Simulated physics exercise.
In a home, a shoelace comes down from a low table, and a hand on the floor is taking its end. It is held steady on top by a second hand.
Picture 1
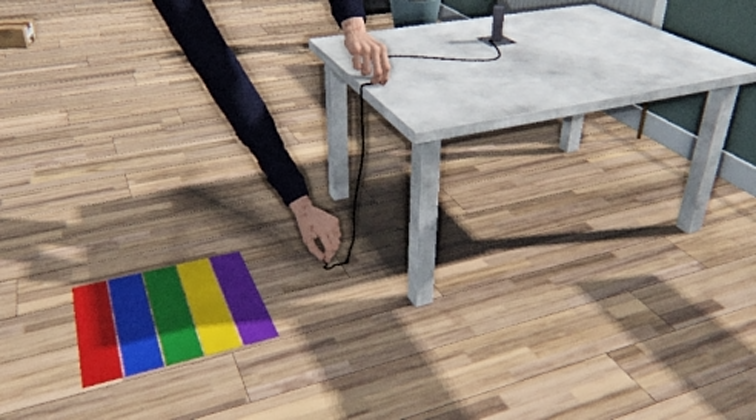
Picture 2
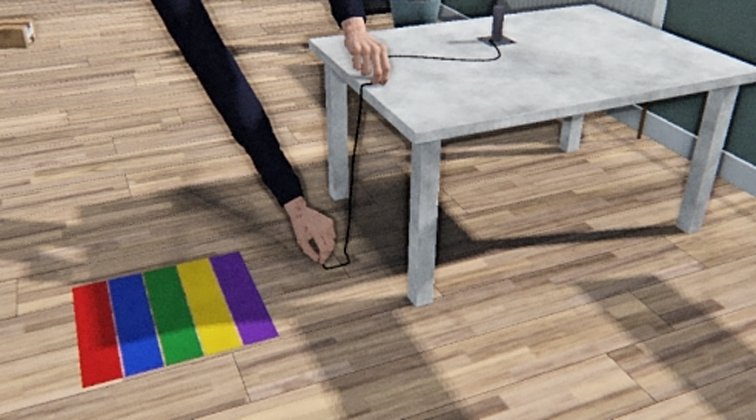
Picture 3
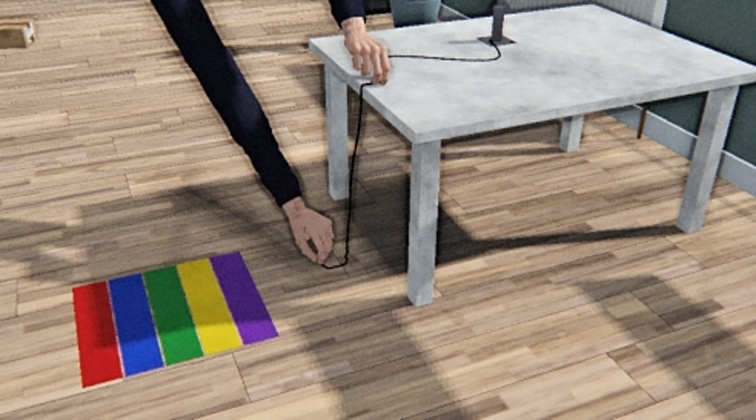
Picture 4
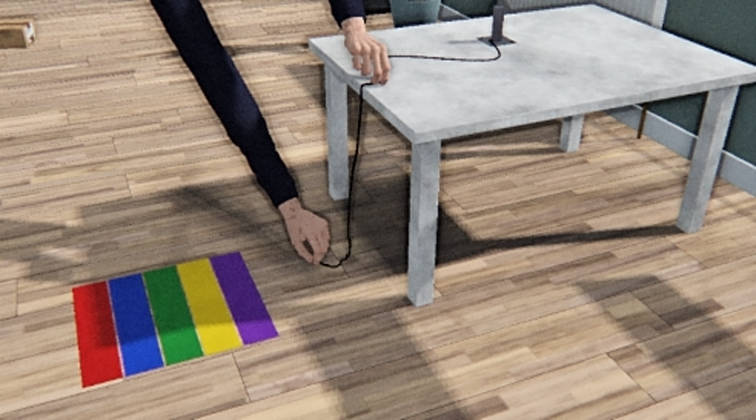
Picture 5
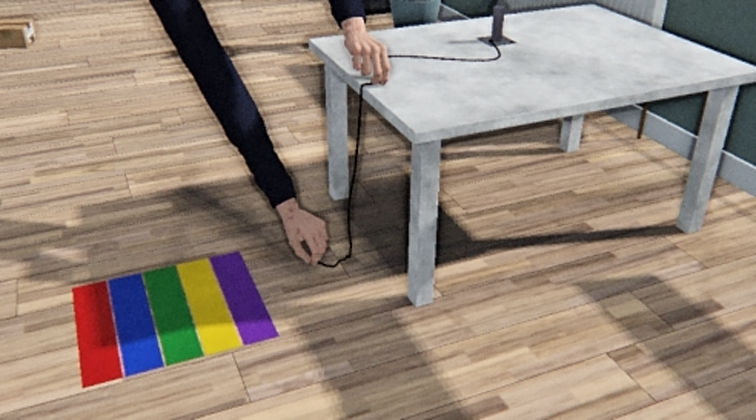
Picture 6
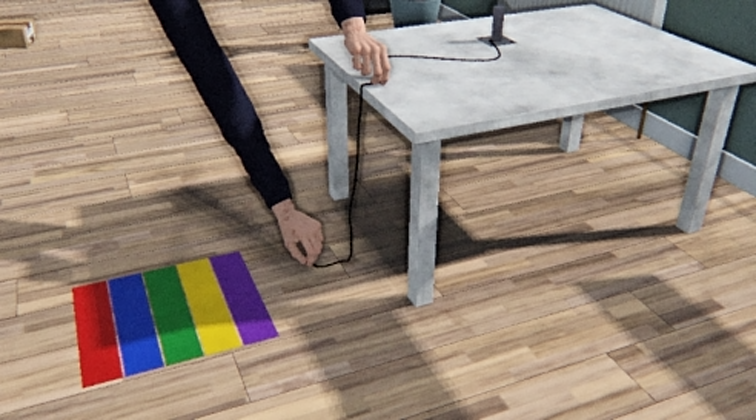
We see one hand resting at the edge of a low grey table while another, near the wooden floor, holds the end of a thin black cord and draws it slightly left, near a mat with red, blue, green, yellow and purple stripes.
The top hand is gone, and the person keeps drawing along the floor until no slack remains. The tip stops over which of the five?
Over the red strip.
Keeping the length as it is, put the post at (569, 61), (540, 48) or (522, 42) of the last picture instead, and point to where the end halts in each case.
In order, it comes out close to (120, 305), (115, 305) and (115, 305).
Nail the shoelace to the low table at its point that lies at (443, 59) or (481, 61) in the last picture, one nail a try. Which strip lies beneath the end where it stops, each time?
Strip per try: Blue / blue.
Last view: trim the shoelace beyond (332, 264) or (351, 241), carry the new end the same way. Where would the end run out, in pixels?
It ends up at (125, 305) the first time and at (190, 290) the second.
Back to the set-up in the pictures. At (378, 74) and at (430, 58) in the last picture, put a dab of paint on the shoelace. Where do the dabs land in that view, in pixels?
Well, the first one sits at (314, 107), and the second one sits at (393, 64).
Soon after, end near (159, 296); over green.
Then, end near (112, 308); over blue.
At full stretch, end near (82, 314); over red. The end stops over the red strip.
